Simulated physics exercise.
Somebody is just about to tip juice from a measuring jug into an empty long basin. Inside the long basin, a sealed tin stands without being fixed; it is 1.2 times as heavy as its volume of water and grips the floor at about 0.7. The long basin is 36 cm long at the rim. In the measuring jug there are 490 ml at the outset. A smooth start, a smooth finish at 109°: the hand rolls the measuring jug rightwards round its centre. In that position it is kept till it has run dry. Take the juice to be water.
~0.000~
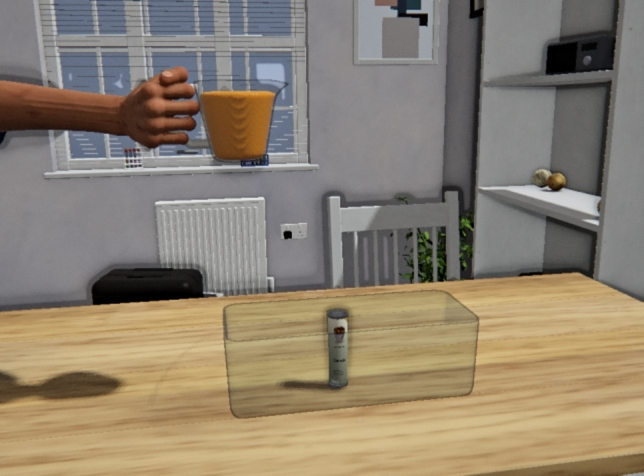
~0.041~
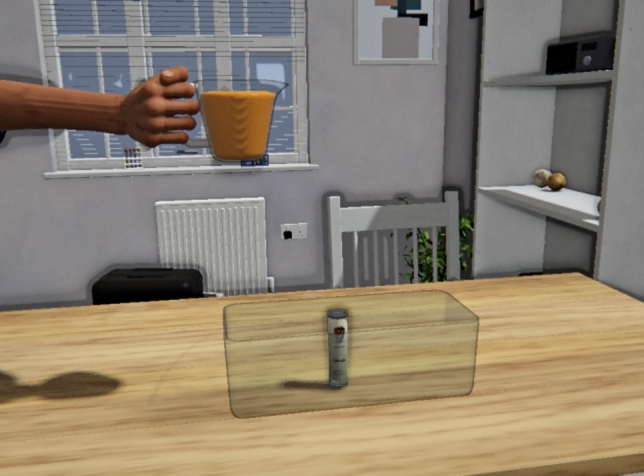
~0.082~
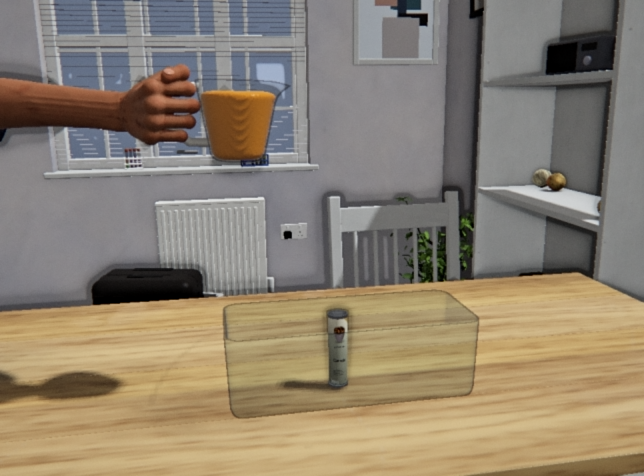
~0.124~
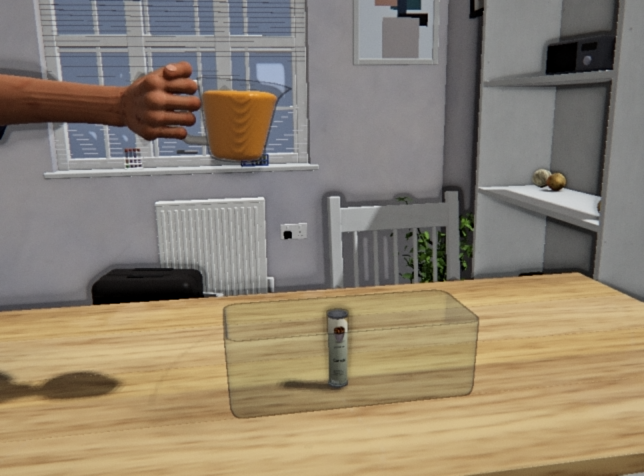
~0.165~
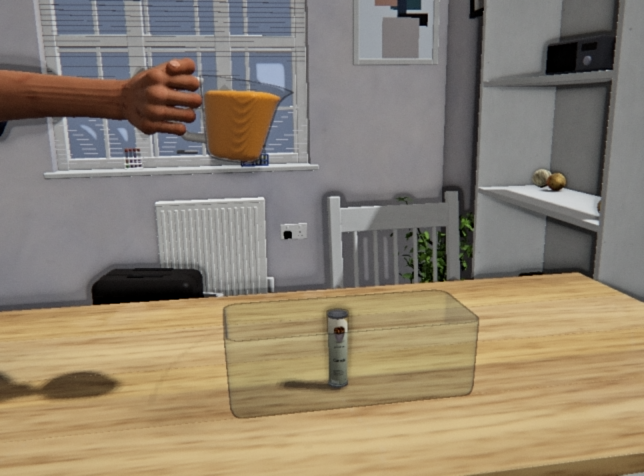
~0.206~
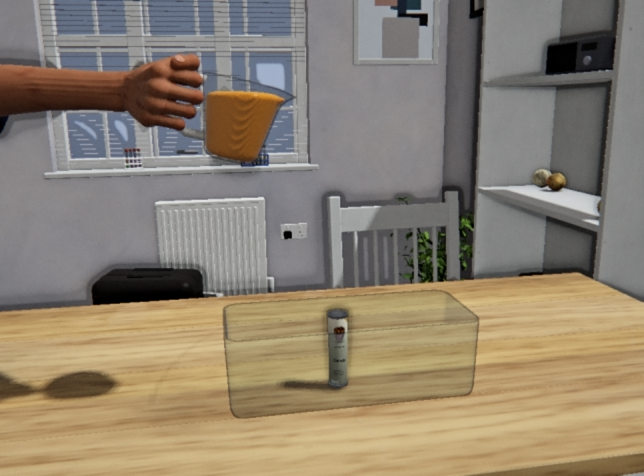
The clip opens on a hand at the left holding a clear measuring jug of orange liquid above a wooden table, where a small can stands inside a long transparent basin. The hand slowly rolls the jug rightwards, tilting it slightly at first and then more noticeably, while the basin and can stay still.
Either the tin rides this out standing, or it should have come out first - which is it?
Watch, it's going to keep its feet.
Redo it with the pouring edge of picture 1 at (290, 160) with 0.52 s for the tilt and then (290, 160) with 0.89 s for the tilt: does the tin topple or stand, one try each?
Try 1: Tipped over; try 2: Tipped over.
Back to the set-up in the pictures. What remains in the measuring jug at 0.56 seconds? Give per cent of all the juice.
About 60 percent.
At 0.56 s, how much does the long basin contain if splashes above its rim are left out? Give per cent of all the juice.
Estimate - around 2 in a hundred parts.
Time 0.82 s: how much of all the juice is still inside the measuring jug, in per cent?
I reckon near 7 per cent still sits there.
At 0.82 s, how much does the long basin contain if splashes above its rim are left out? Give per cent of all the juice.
I'd put it at roughly 56 per cent.
By 0.56 s the tilt is 76° and 61 per cent is still to pour; the tin stands where it began.
By 0.82 s the tilt is 107° and 7 per cent is still to pour; the tin stands where it began.
By 1.09 s the tilt is 109° and 0 per cent is still to pour; the tin stands where it began.
By 1.39 s the tilt is 109° and 0 per cent is still to pour; the tin stands where it began.
At rest the tin stands where it began.
